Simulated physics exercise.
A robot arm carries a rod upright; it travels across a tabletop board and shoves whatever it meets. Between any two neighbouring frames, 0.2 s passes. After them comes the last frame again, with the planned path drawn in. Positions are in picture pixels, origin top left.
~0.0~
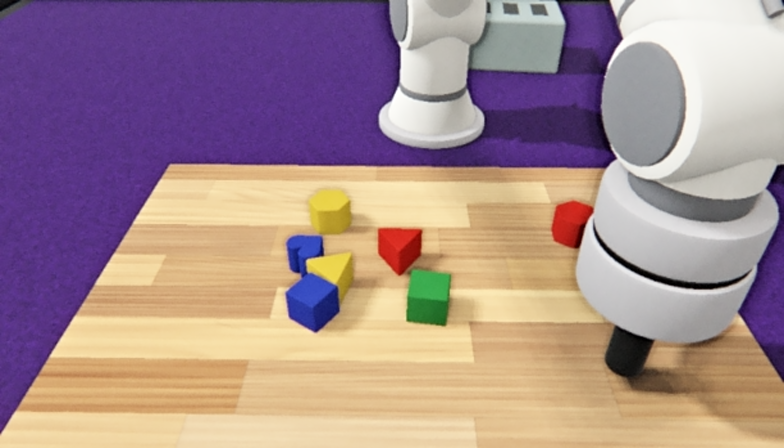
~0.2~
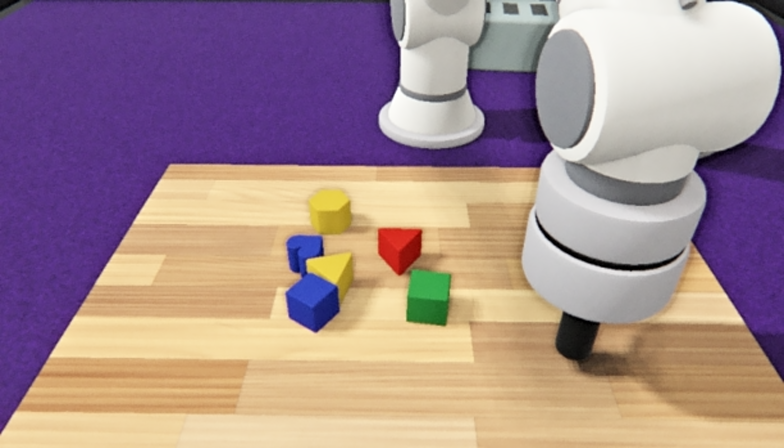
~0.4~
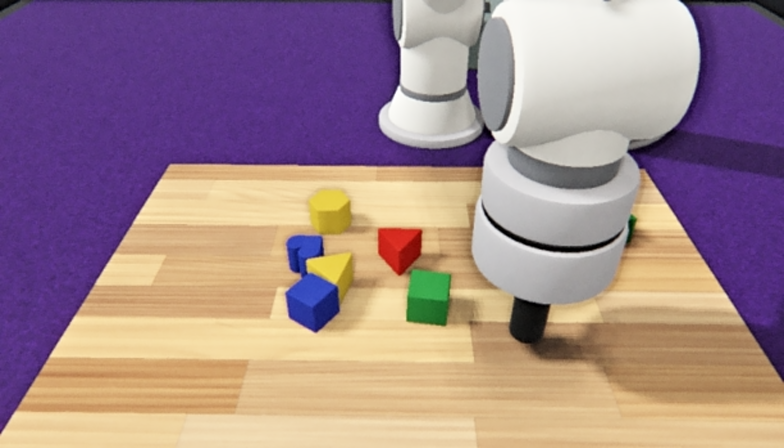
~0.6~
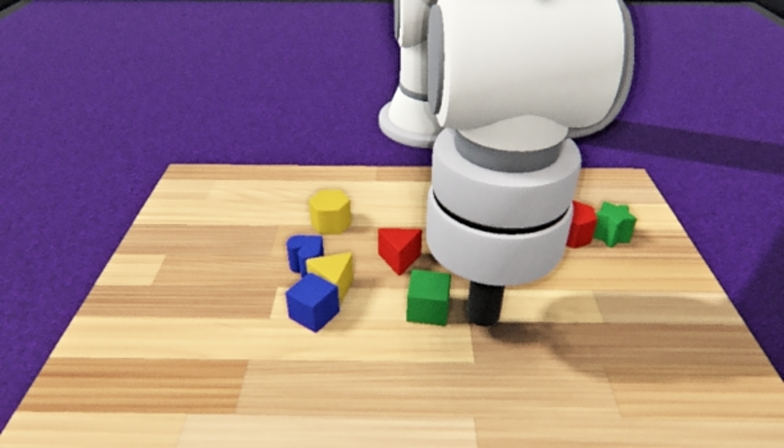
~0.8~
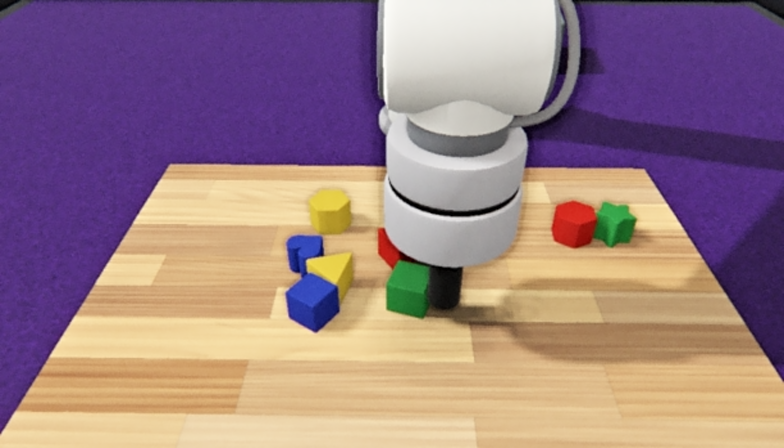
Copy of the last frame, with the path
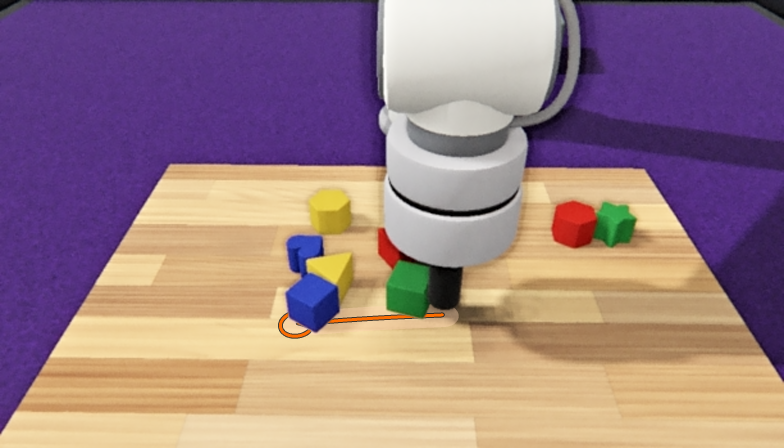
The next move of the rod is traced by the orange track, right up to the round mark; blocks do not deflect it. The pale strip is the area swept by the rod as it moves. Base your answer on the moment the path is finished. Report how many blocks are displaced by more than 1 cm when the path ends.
Counting only shifts above 1 cm, I get two blocks.
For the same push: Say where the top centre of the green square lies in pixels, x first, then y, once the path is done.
Its top face will be centred at roughly (376, 267).
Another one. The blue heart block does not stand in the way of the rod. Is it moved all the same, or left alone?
The push misses it.
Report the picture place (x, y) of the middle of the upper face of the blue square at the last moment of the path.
The middle of the upper face of the blue square will lie at about (263, 285) in the picture.
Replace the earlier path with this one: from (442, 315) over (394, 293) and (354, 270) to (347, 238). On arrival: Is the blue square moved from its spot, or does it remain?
Its place stays the same.
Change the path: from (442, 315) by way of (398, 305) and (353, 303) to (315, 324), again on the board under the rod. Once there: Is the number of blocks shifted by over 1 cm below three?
The answer is no.
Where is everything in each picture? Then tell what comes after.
Tip of the rod at (623, 365), middles of tops, blue heart block at (306, 244), blue square at (311, 288), yellow triangular piece at (332, 264), green square at (430, 284), in the first frame.
Rod at (573, 349), nothing pushed, in the second frame.
Rod at (526, 333), nothing pushed, in the third frame.
Rod at (483, 317), nothing pushed, in the fourth frame.
Rod at (444, 300), blue heart block at (306, 244), blue square at (311, 288), yellow triangular piece at (332, 264), green square at (411, 275), in the fifth frame.
The line goes from (442, 315) directly to (297, 324).
On the path given first. One third of the way, rod at (392, 303); green square at (379, 267), turned 60° clockwise.
Two thirds of the way, rod at (343, 306); blue square at (306, 287); green square at (376, 267), turned 70° clockwise.
At the end, rod at (295, 309); blue heart block unmoved; blue square at (263, 285); yellow triangular piece unmoved; green square at (376, 267), turned 70° clockwise.
